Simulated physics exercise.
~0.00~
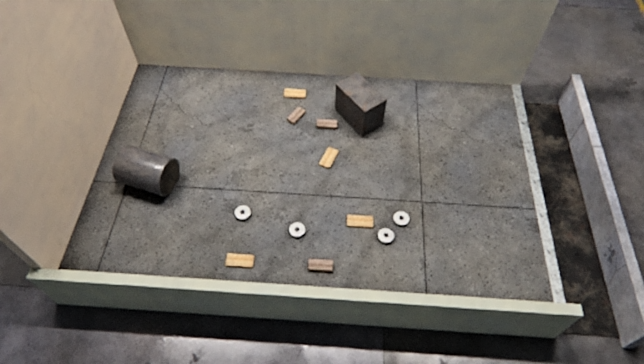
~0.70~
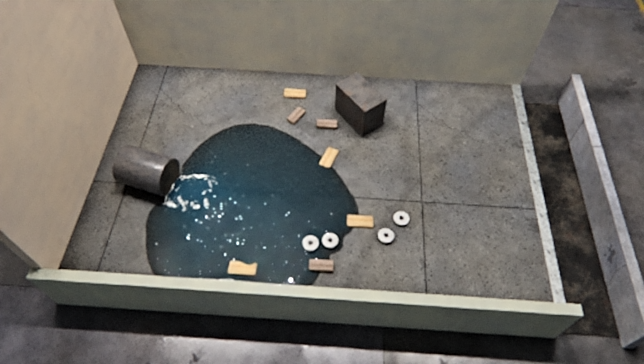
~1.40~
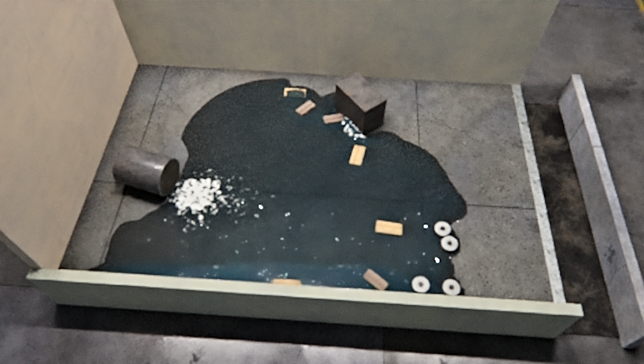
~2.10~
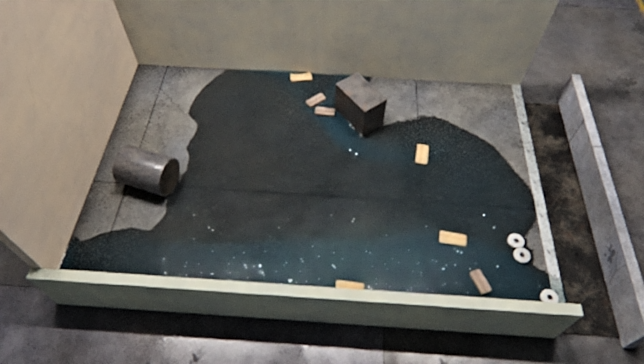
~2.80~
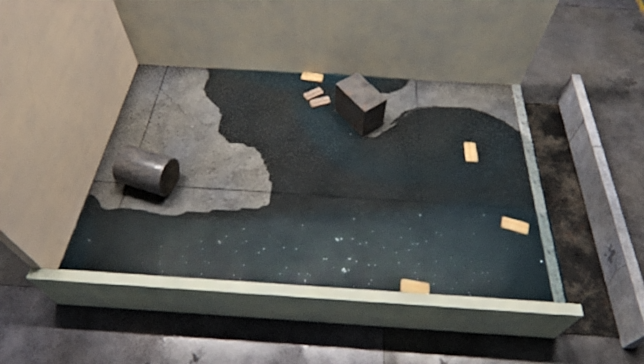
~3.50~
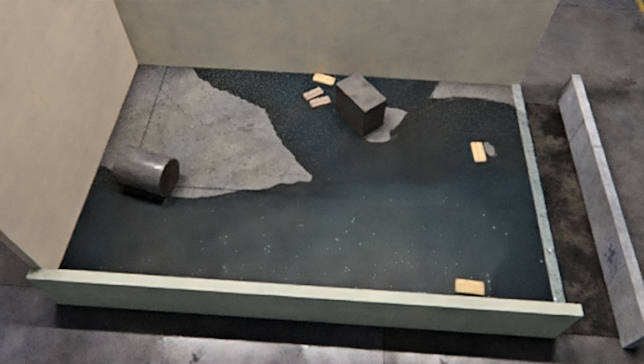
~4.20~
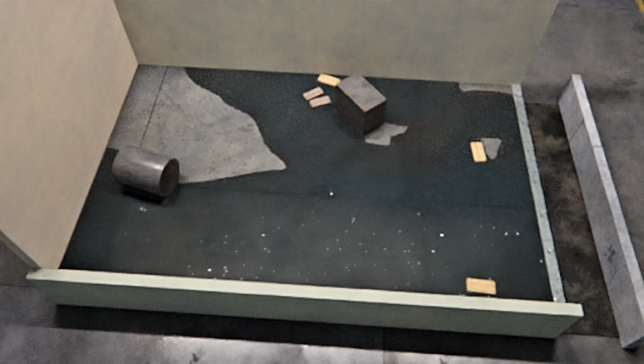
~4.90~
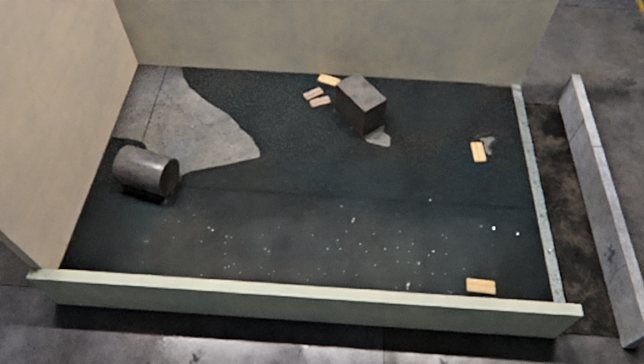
At the start, pale and brown blocks and white ring-shaped lids lie scattered on a dry concrete floor, with a drum on its side at the left and a dark box near the back wall. Dark water spills from the drum and spreads around the nearest pieces. The pool widens toward the right, carrying lids and several blocks along with it. The lids gather at the right edge and disappear from view, and some blocks follow. Finally, water covers most of the floor, two pale blocks rest near the right side, and a small cluster sits beside the box.
